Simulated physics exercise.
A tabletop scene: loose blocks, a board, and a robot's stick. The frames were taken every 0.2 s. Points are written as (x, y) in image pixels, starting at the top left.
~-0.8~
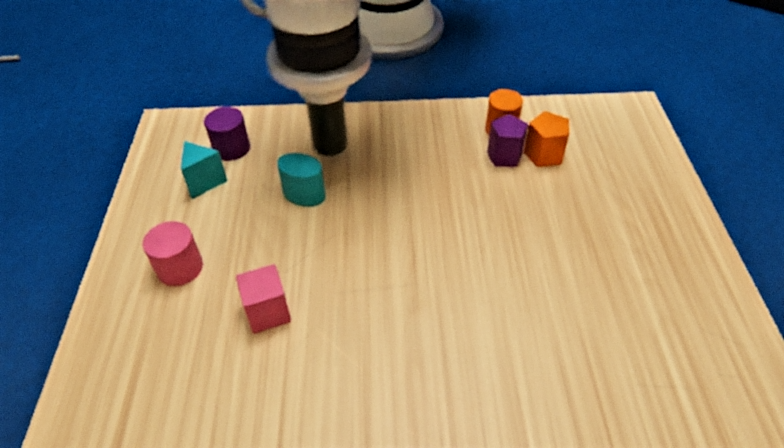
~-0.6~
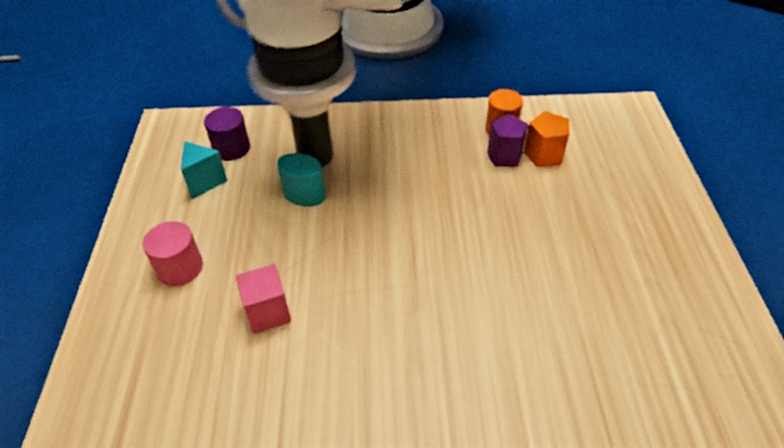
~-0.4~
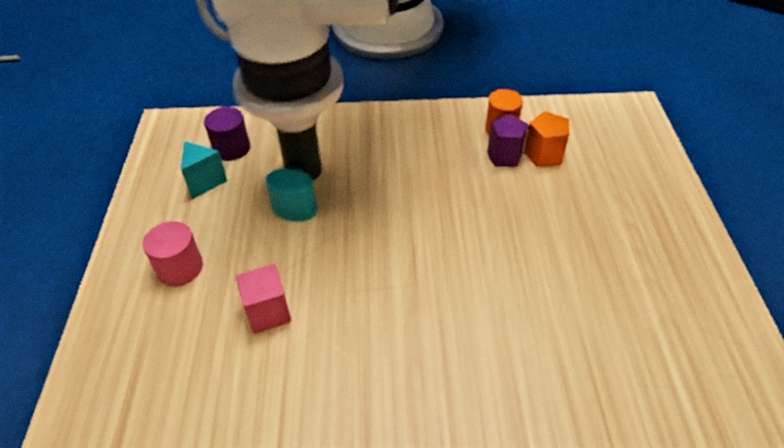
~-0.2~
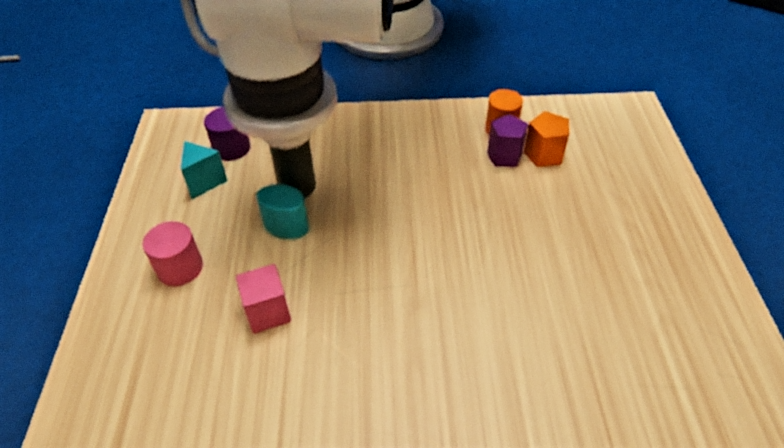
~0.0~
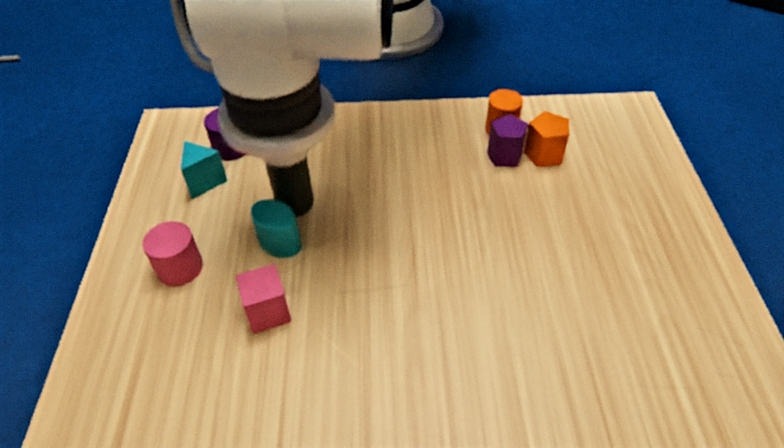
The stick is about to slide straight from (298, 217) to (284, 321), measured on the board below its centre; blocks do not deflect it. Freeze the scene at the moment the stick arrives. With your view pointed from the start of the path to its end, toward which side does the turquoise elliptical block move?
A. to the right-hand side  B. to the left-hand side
A
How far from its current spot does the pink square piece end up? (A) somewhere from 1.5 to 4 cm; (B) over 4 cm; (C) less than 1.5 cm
Correct choice: B.
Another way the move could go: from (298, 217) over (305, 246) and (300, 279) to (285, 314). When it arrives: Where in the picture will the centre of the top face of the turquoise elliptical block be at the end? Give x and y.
It will end up at (250, 253).
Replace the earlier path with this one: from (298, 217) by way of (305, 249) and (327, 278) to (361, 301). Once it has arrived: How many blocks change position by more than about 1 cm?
Only one block.
What follows on the original path. One third of the way, stick (290, 237); turquoise elliptical block (257, 246), turned 30° clockwise.
Two thirds of the way, stick (285, 271); pink square piece (256, 296); turquoise elliptical block (240, 261), turned 40° clockwise.
At the end, stick (280, 309); pink square piece (239, 331), turned 15° clockwise; turquoise elliptical block (238, 263), turned 45° clockwise.
